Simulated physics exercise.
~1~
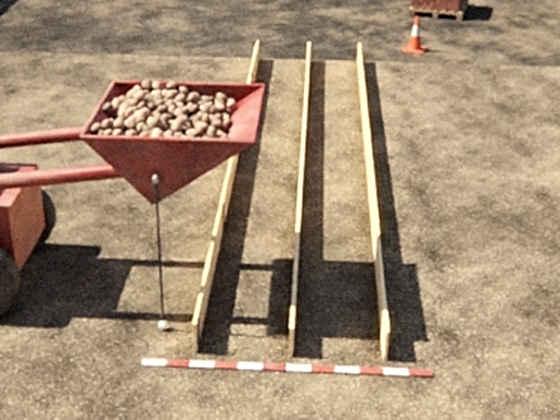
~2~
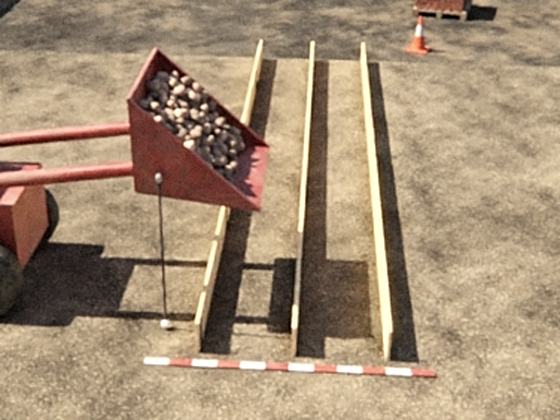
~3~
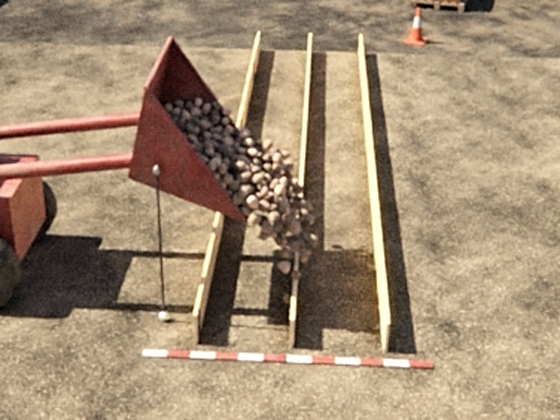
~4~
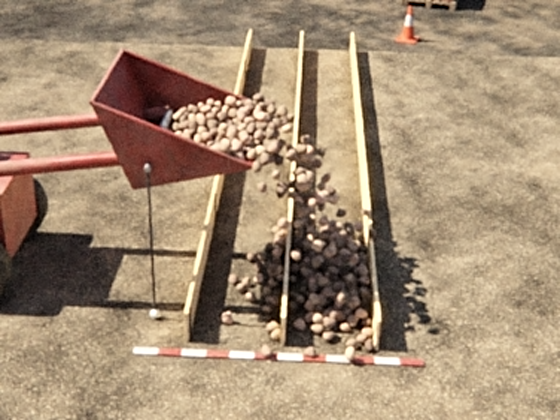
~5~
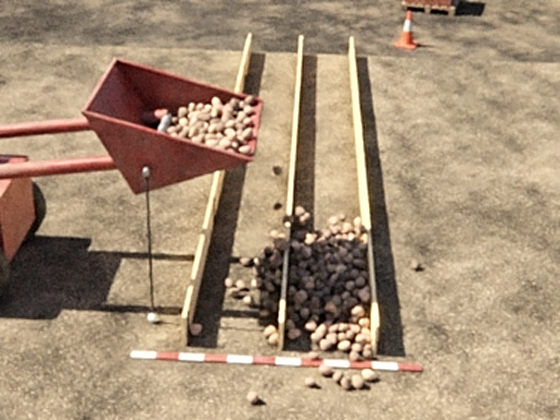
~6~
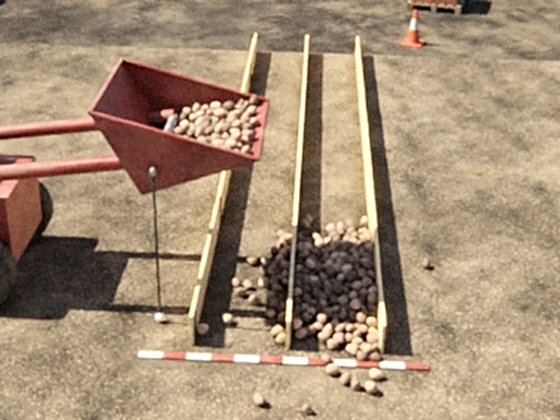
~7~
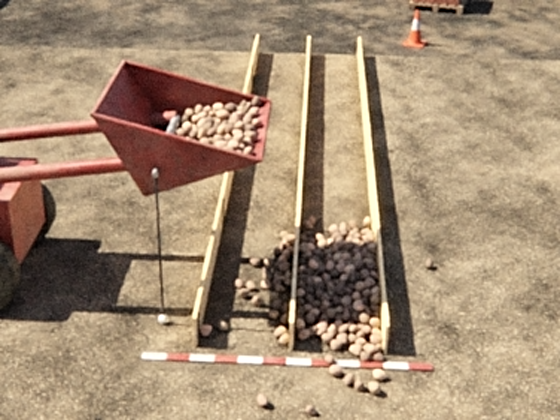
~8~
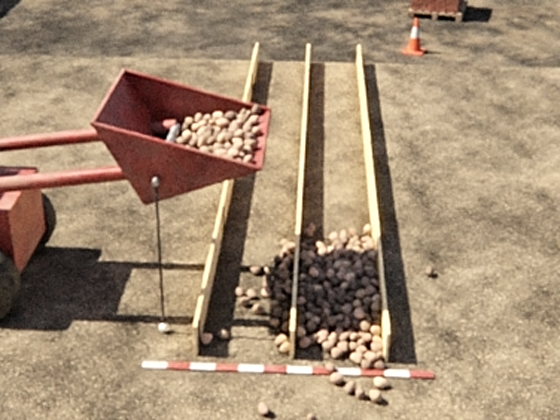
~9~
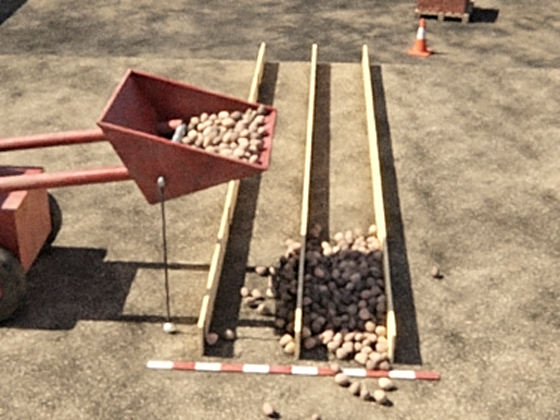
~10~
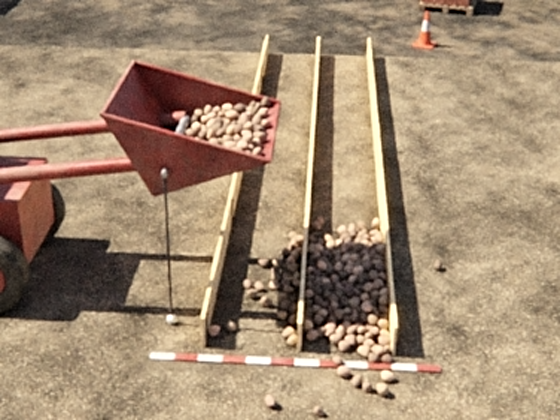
On sunlit rough ground, a red loader bucket tipping right, spilling brown stones mostly between the right-hand boards, then levelling back still part full.
